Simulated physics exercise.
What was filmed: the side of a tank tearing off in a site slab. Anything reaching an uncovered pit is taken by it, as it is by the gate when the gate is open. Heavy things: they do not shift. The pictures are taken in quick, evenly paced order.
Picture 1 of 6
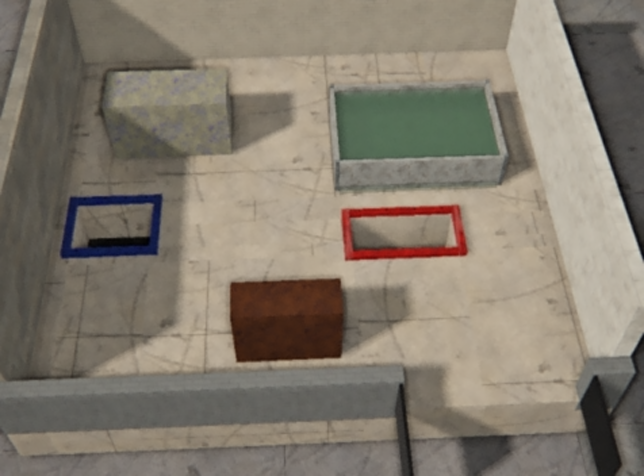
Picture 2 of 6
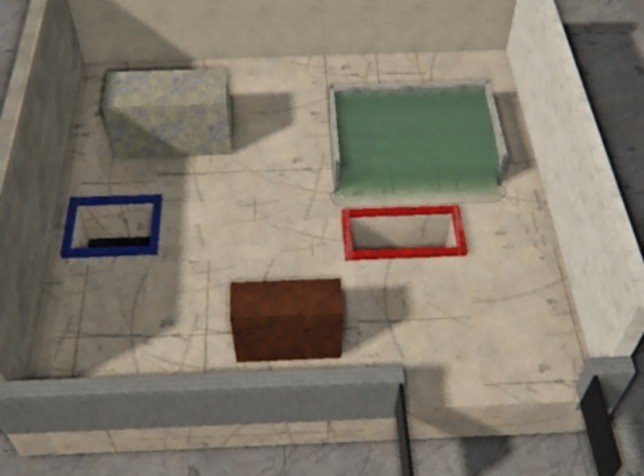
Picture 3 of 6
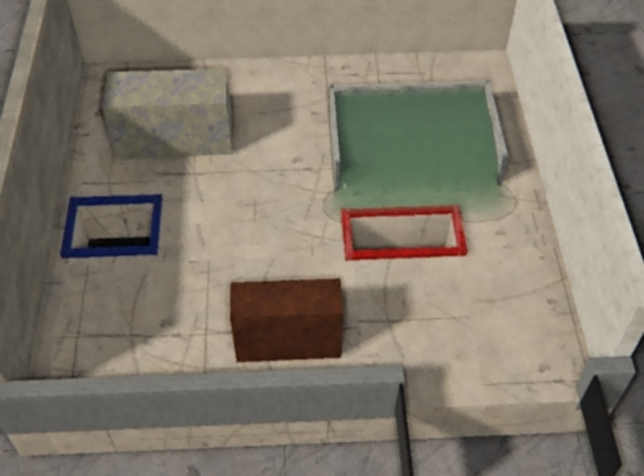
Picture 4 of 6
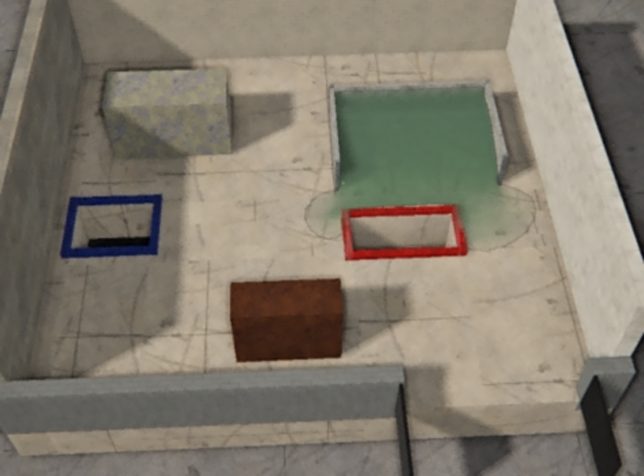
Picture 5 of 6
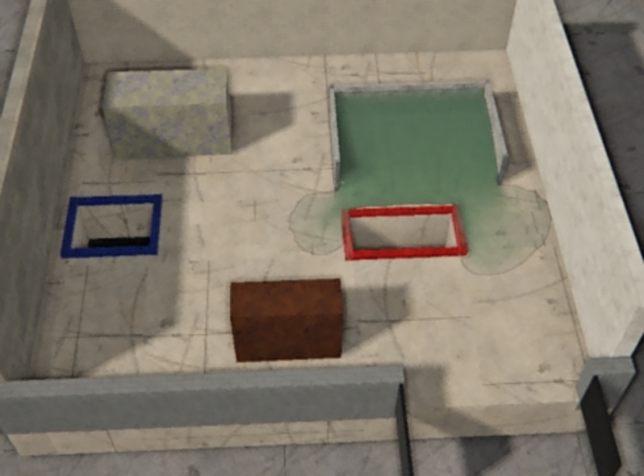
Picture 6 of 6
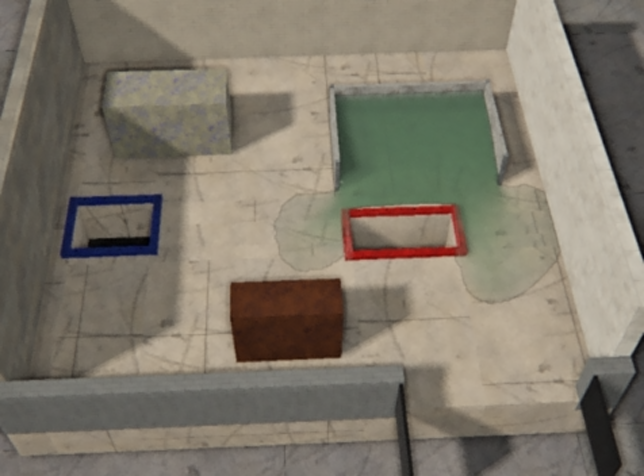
Green water pours from the tank's open front and spreads around both sides of the red-edged opening.
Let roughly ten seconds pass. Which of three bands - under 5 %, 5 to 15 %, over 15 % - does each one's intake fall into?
As I see it, the gate takes in a considerable amount - past fifteen per cent; the blue pit takes in a trifling amount - short of five per cent; the red pit takes in a considerable amount - past fifteen per cent.
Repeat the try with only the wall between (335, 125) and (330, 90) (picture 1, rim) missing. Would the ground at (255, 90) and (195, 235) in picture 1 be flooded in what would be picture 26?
Respectively: Swamped and swamped.
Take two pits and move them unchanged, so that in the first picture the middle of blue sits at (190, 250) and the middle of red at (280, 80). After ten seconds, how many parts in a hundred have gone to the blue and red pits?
Blue share 0%, red share 0%.
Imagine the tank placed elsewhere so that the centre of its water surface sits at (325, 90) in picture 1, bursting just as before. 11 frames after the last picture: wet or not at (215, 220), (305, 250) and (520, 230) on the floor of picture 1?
Spot 1 wetted, spot 2 wetted, and spot 3 wetted.
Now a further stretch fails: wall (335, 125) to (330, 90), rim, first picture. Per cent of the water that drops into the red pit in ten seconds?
Red: 0 %.
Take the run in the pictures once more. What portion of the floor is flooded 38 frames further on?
My estimate is near 40 per cent.
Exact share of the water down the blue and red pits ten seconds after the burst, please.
Around 0 per cent, then around 34 per cent.
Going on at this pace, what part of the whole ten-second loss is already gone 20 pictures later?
My reading is about 75 per cent.
A moment on, water covers 20 % of the floor; the gate 0 %, the blue pit 0 %, the red pit 20 %.
Next, water covers 30 % of the floor; the gate 3 %, the blue pit 0 %, the red pit 29 %.
Then, water covers 35 % of the floor; the gate 12 %, the blue pit 0 %, the red pit 33 %.
Later, water covers 40 % of the floor; the gate 20 %, the blue pit 0 %, the red pit 33 %.
In the end, water covers 50 % of the floor; the gate 27 %, the blue pit 0 %, the red pit 33 %.
